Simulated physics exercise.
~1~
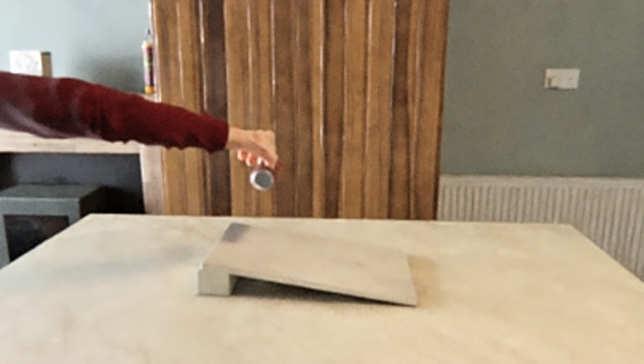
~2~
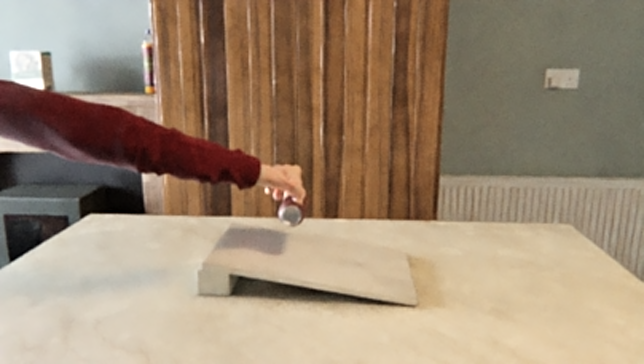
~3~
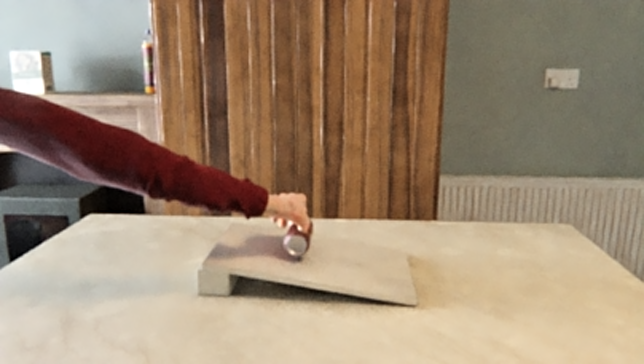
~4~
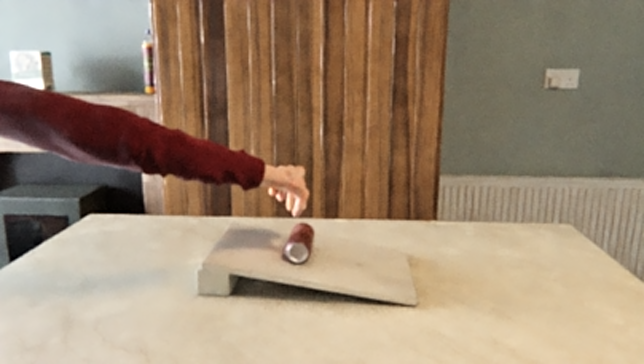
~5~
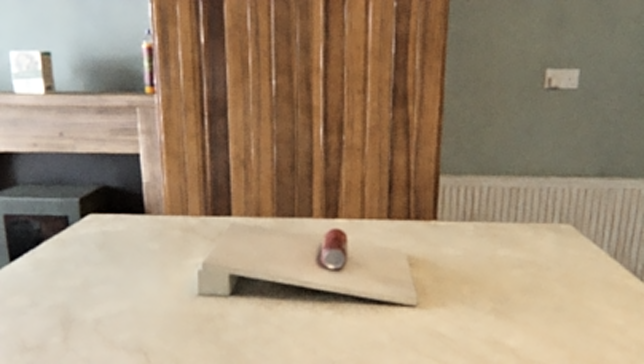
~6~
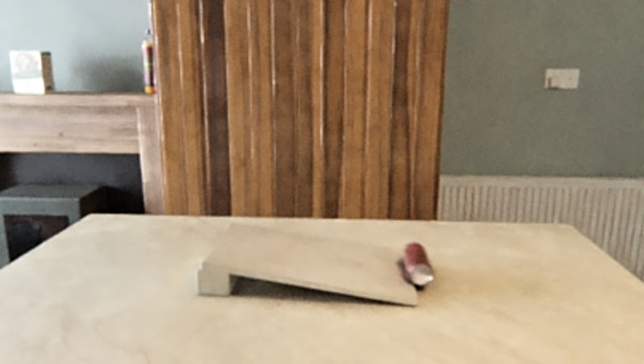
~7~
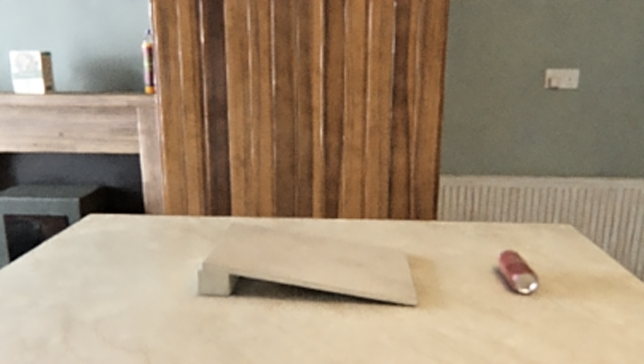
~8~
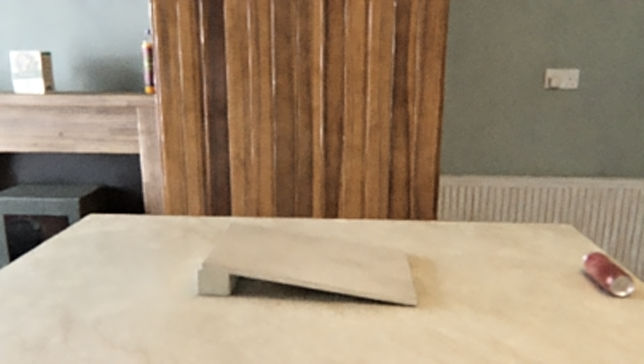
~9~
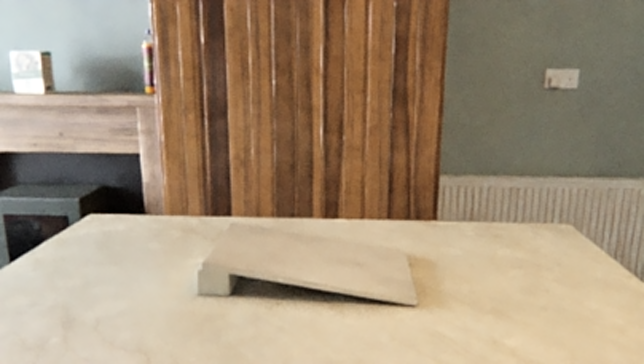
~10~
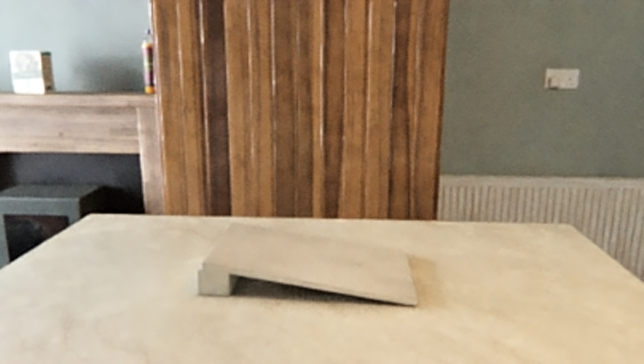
A hand releases a red can on a sloping board, and it rolls right out of view.
